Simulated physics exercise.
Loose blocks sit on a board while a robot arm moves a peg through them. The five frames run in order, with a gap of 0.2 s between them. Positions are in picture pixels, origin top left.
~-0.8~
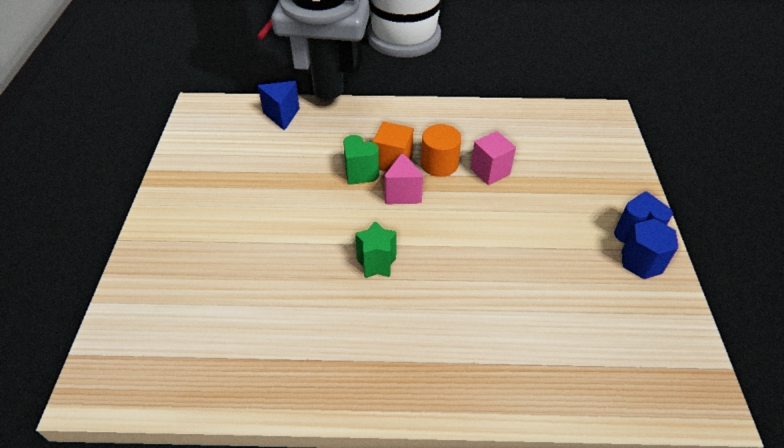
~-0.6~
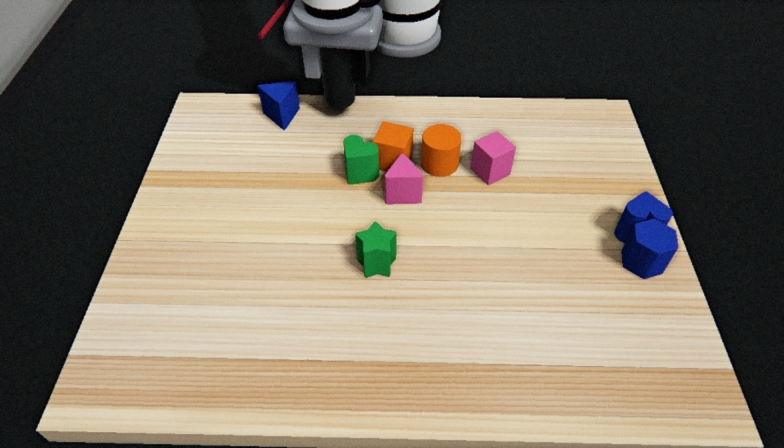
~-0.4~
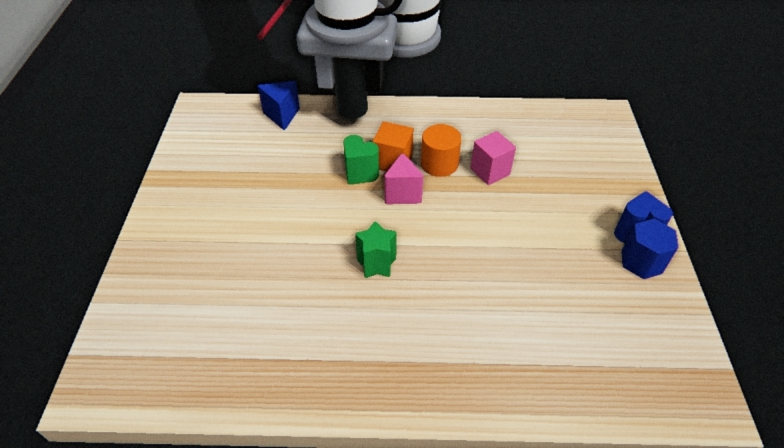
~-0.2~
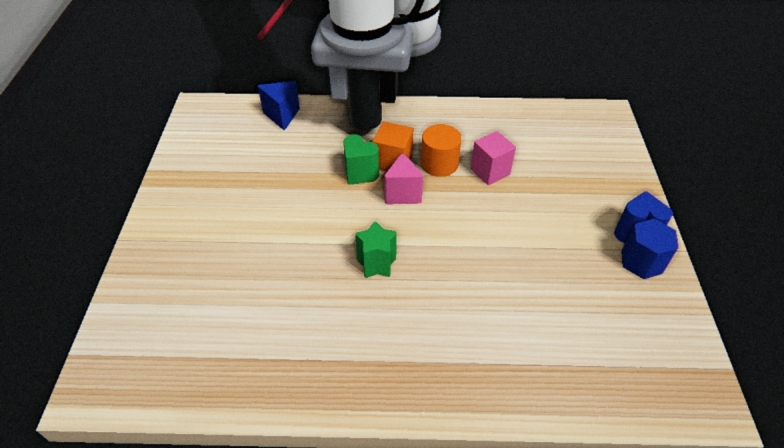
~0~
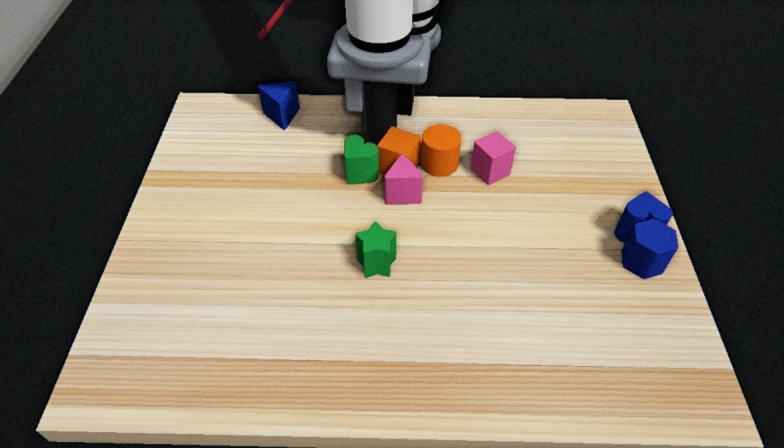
A robot arm slid its dark peg down and to the right across the back of a wooden board, then nudged the orange square block slightly rightward while the other colored blocks stayed put.
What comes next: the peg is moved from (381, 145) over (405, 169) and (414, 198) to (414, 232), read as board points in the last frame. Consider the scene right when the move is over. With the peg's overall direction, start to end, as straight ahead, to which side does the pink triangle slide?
Out to the right.
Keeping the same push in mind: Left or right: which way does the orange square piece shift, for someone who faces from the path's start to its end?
Sideways shift: Left.
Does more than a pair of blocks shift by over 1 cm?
My answer is no.
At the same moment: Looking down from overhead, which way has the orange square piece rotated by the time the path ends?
From above, it looks like the orange square piece goes counterclockwise.
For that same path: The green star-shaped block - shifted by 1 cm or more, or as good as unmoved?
The green star-shaped block will stay where it is.
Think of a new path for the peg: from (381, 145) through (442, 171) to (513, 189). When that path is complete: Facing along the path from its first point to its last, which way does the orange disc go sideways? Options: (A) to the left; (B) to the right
(A)
The first path, step by step. One third of the way, peg at (406, 156); orange square piece at (422, 163), turned 25° clockwise; pink triangle at (401, 178); orange disc at (446, 137).
Two thirds of the way, peg at (414, 185); orange square piece at (440, 191), turned 15° clockwise; pink triangle at (394, 187); orange disc at (446, 137).
At the end, peg at (414, 220); green heart block not moved; green star-shaped block not moved; orange square piece at (453, 207), turned 20° anticlockwise; pink triangle at (383, 202), turned 30° clockwise; orange disc at (446, 137).
